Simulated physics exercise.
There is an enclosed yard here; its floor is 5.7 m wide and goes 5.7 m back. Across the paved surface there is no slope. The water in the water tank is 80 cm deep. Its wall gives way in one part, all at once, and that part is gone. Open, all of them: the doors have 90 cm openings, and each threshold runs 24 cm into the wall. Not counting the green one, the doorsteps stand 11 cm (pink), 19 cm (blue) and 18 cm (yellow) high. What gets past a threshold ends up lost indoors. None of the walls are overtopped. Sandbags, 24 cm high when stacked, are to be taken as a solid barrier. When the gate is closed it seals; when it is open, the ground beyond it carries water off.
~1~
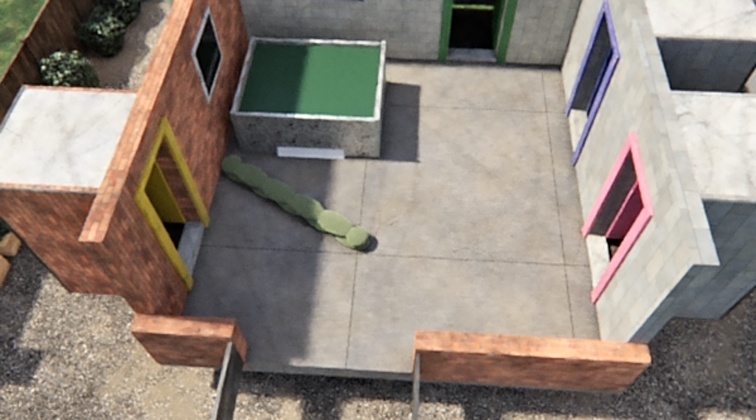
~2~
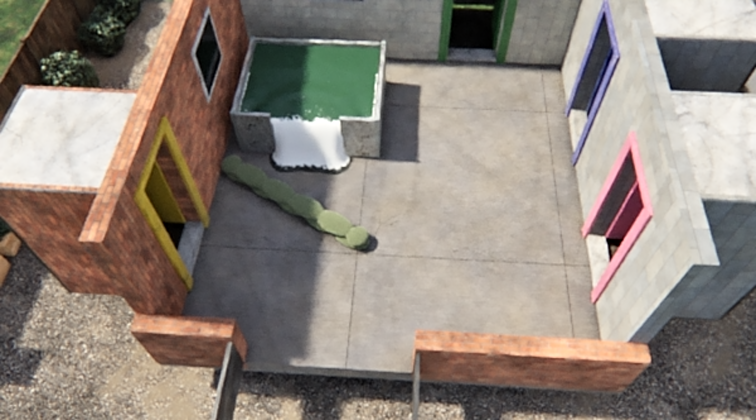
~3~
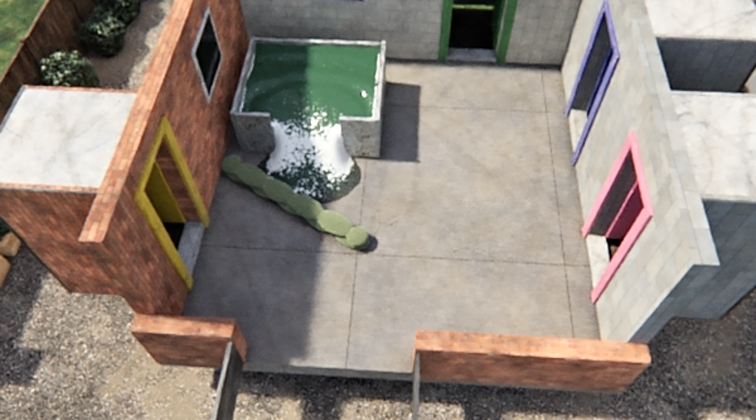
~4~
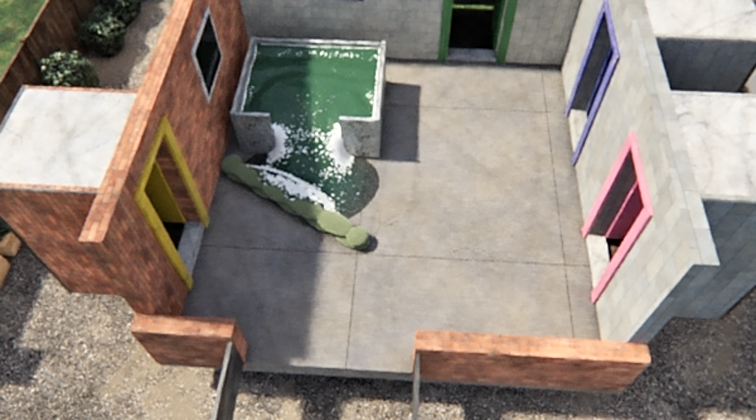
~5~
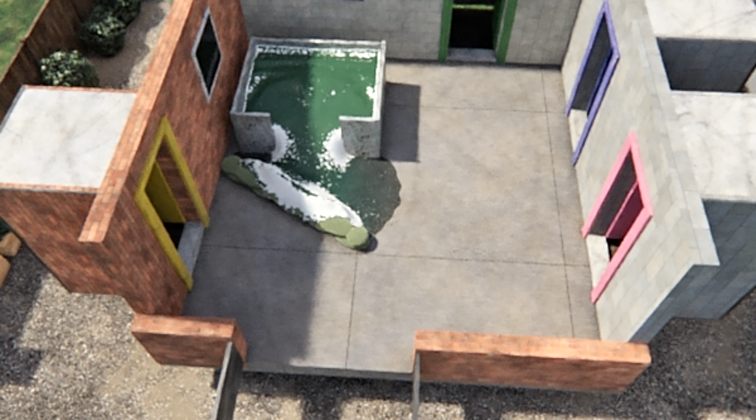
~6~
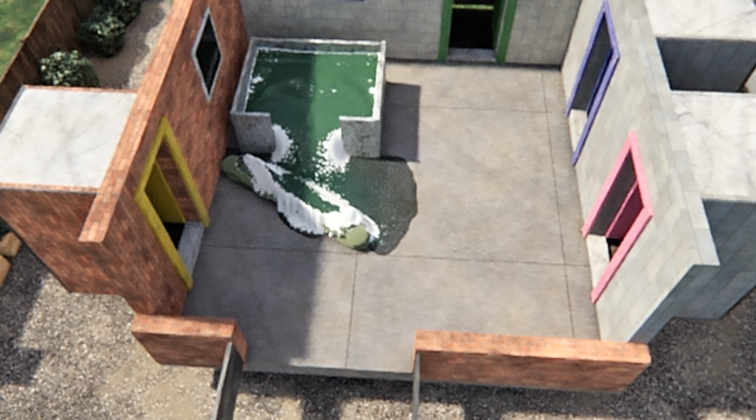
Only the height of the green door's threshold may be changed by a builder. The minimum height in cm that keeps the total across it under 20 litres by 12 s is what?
It is close to 7.5 cm.
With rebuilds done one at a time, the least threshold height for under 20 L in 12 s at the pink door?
Pink - roughly 17 cm.
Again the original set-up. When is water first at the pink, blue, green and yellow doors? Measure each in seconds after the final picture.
The pink door gets it at 1.0 s, the blue door at 2.0 s, the green door at 4.0 s and the yellow door at 0.6 s.
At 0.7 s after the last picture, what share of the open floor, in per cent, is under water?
Near 40 per cent is wet.
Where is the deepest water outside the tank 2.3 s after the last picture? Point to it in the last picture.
About (275, 183).
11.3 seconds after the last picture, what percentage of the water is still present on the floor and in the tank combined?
I'd put it at about 78 per cent.
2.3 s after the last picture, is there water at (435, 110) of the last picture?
At that moment it's not yet touched.
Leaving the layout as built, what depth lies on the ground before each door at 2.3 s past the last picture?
Pink door 21 cm, blue door 5 cm, green door 0 cm, yellow door 7 cm.
Then, 0.7 s after the last picture water covers 40 % of the floor, deepest (51 cm) near (296, 193); it has not reached the green door.
Then, 2.3 s after the last picture water covers 70 % of the floor, deepest (35 cm) near (275, 183); it has not reached the green door.
Then, 11.3 s after the last picture water covers 95 % of the floor, deepest (15 cm) near (252, 56); 8 cm at the green door, 15 litres in over its 8 cm threshold.
At the green door as built, the water peaked near 12 cm, 5.9 s after the last picture.
With a threshold of 7 cm, 26 litres would have come in within the 12 s; with 9.5 cm, 5 litres. So under 20 litres takes about 7.5 cm.
